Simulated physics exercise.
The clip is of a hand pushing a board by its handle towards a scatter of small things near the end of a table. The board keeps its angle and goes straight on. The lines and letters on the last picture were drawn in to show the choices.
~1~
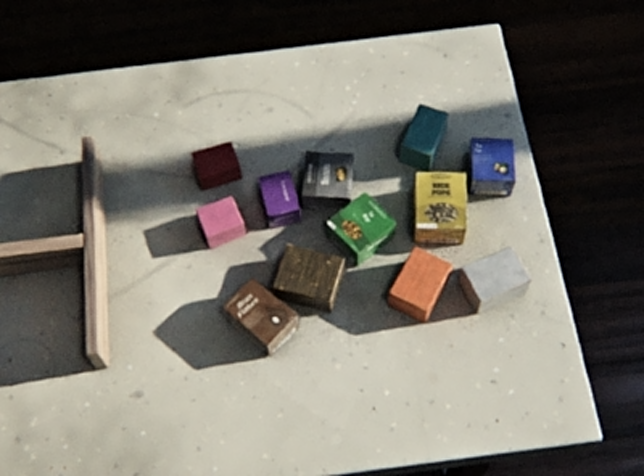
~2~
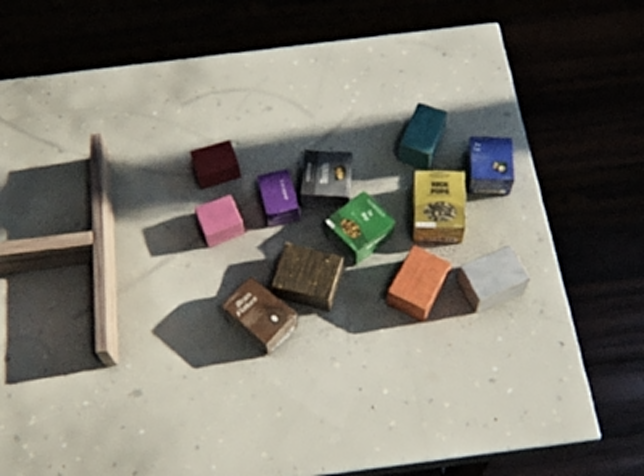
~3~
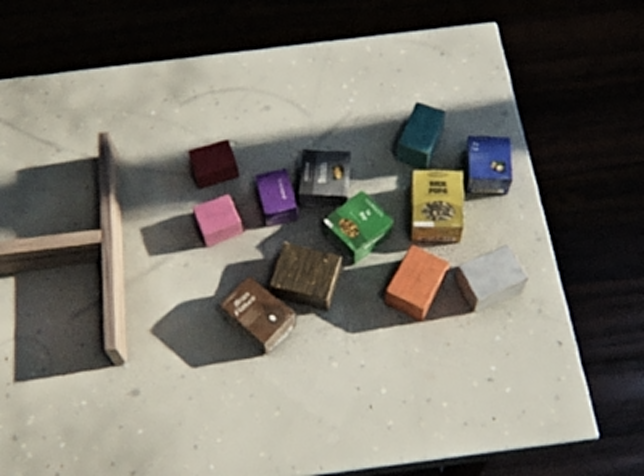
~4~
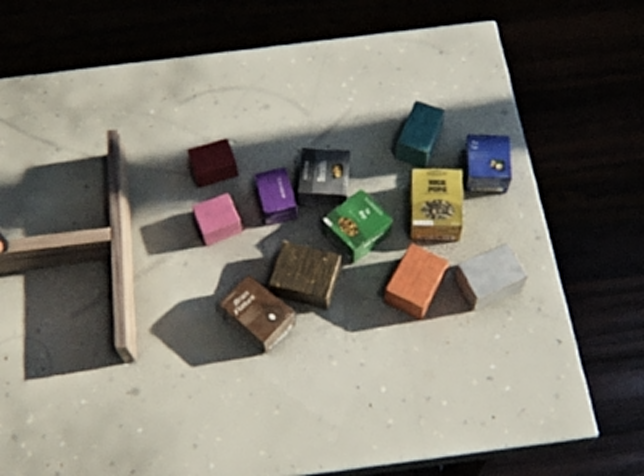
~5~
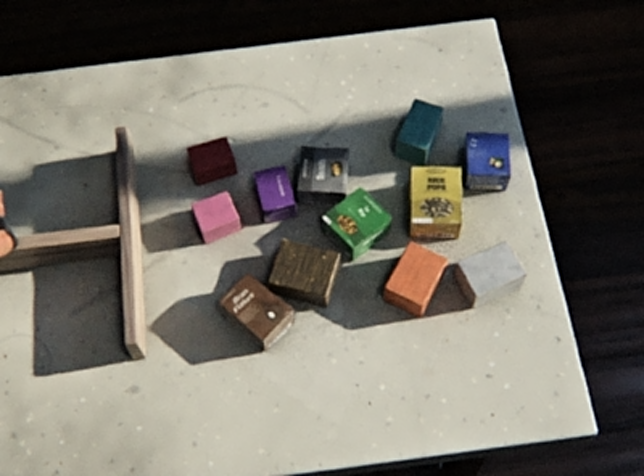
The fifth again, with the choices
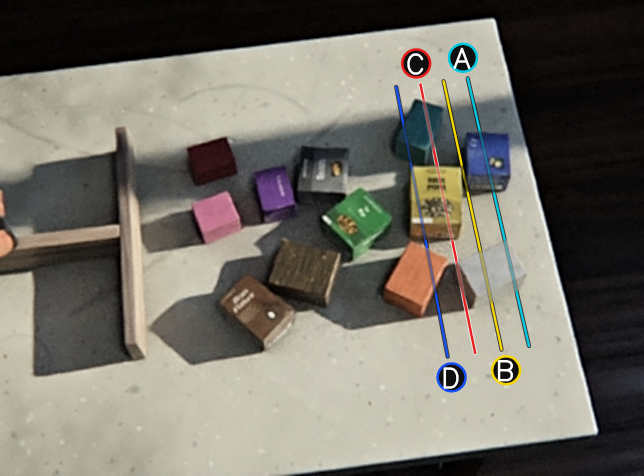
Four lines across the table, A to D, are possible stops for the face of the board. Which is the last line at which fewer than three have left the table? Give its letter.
D.
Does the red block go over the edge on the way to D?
No.
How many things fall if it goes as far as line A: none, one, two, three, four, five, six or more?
Six or more.
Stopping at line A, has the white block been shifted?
By then, yes.
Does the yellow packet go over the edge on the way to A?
Yes.
On the marked copy, A at (496, 203); B at (471, 207); C at (446, 210); D at (420, 213).
Taking D. A third of the way, board (231, 216); brown packet (287, 310); red block (255, 160).
Two thirds of the way, board (337, 203); blue packet (511, 151); white block (503, 278).
When it is over, board (417, 193); blue packet over the edge; yellow packet over the edge; two fallen.
As for the rest, A drops nine; B drops seven; C drops three.
